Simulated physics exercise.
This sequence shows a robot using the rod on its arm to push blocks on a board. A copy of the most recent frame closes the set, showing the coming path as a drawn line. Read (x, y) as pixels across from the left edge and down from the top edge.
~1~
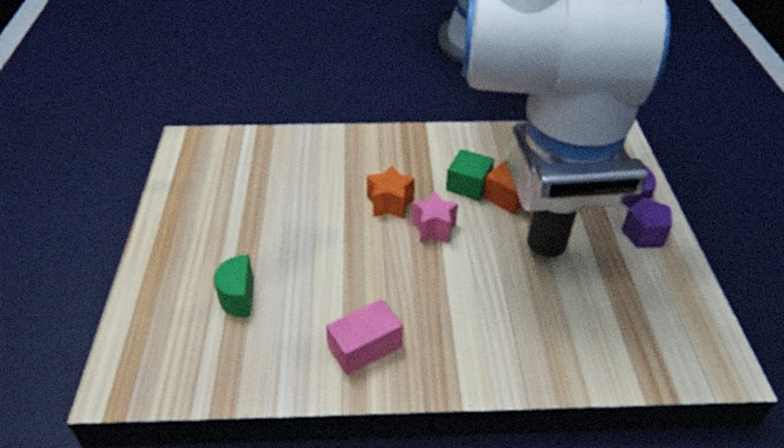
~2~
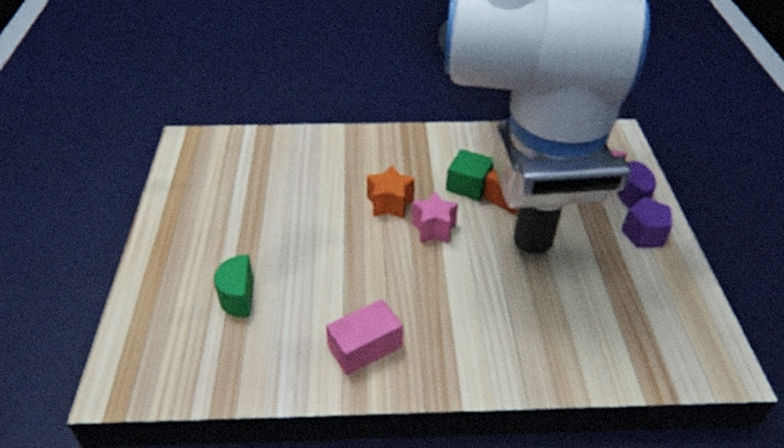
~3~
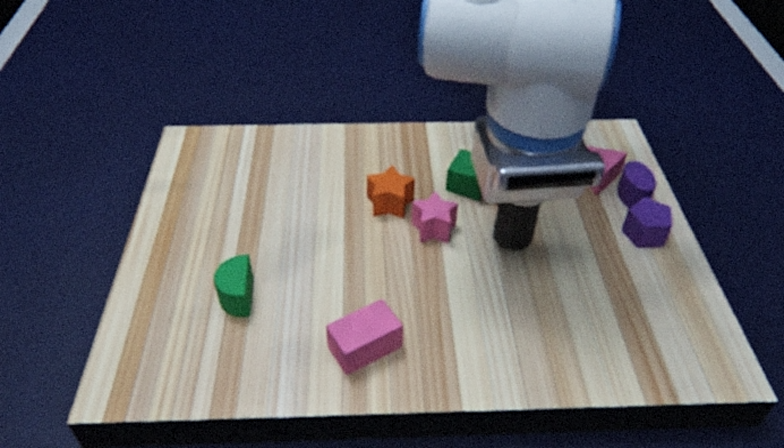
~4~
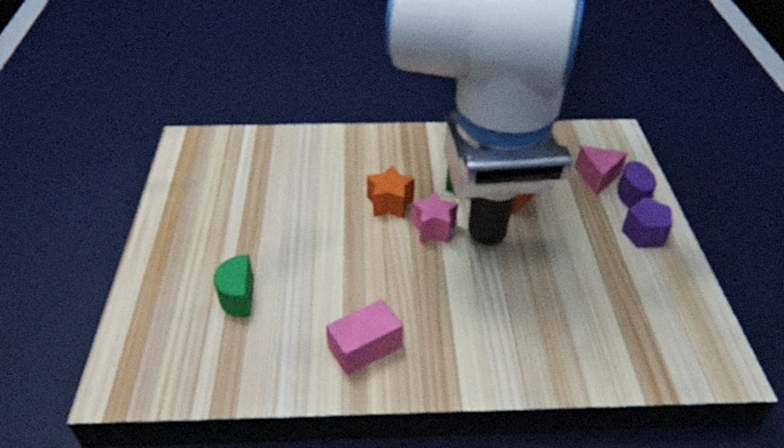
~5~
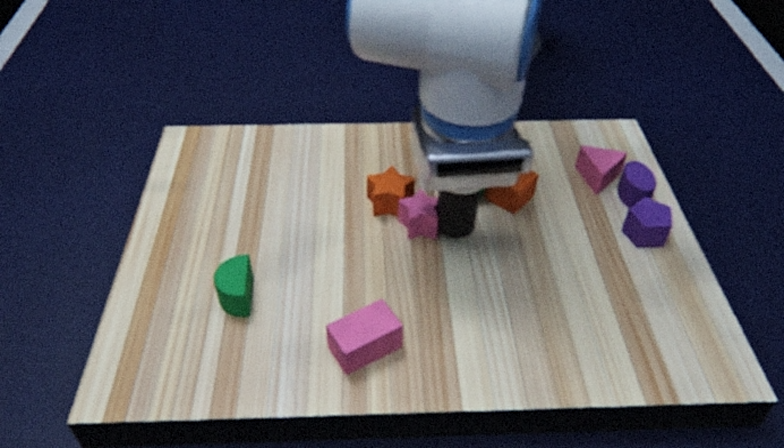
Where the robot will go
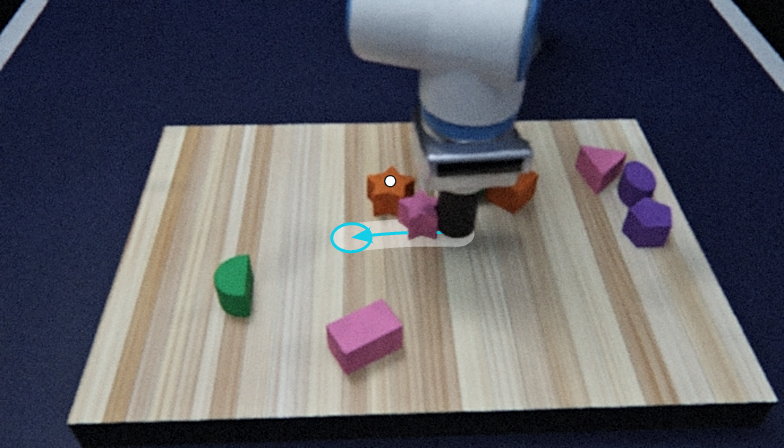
A pale striped wooden board lies on a dark blue surface, seen from above at a steady angle. An orange star, a pink star, green and orange blocks sit near the upper middle, with a green half-round at left, a pink block in front, and purple and pink pieces at right. A white robot arm slides its black rod leftward and nudges the pink star slightly left.
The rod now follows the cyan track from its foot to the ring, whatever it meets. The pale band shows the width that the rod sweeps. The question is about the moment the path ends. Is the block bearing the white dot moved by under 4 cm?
The answer is yes.
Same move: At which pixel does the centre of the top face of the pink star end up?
By then it is at (325, 199).
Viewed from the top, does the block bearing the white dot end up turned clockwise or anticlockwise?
It makes a clockwise turn.
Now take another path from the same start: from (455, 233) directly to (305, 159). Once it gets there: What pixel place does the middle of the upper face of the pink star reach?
(371, 199)
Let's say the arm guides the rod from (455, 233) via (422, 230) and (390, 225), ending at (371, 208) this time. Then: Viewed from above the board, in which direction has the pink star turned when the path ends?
Watching from overhead, you'd notice the pink star rotating counter-clockwise.
Path on the board, from (455, 233) through (403, 233) to (351, 237); the dot is on the orange star.
What follows on the original path. One third of the way, rod (420, 225); orange star (378, 177), turned 40° clockwise; pink star (386, 204).
Two thirds of the way, rod (385, 226); orange star (368, 175), turned 80° clockwise; pink star (352, 202).
At the end, rod (351, 230); orange star (368, 175), turned 80° clockwise; pink star (325, 199), turned 25° clockwise; green square in place.
